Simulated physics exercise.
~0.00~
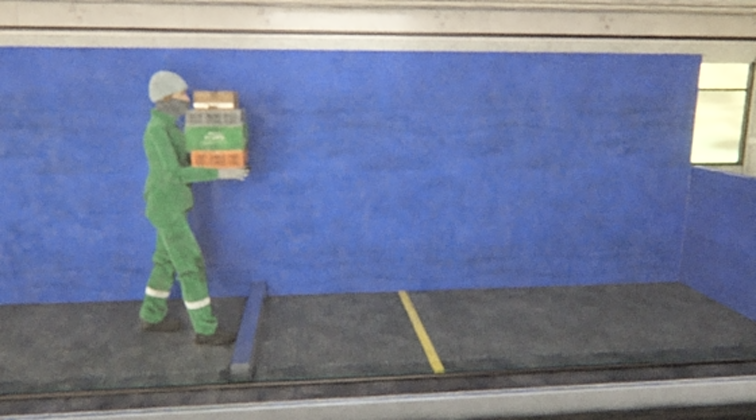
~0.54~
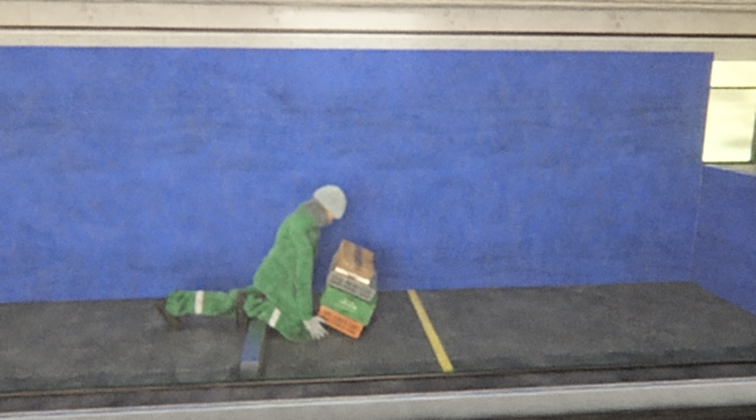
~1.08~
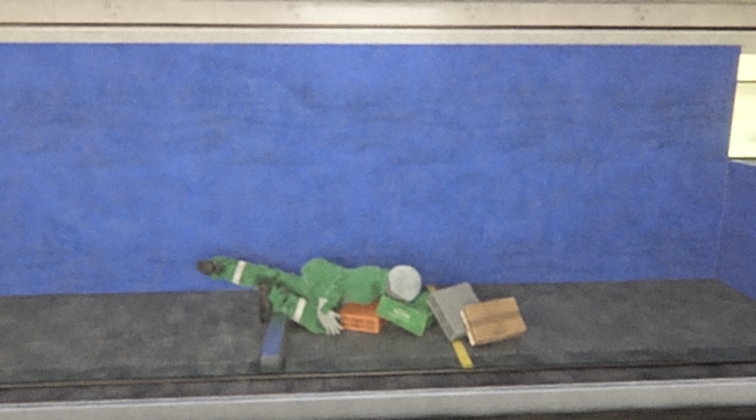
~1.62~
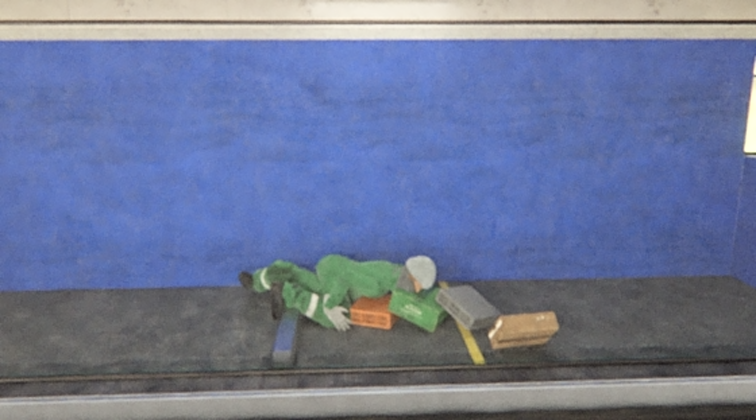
A porter carrying stacked crates pitches forward over a low rail and ends sprawled behind them.
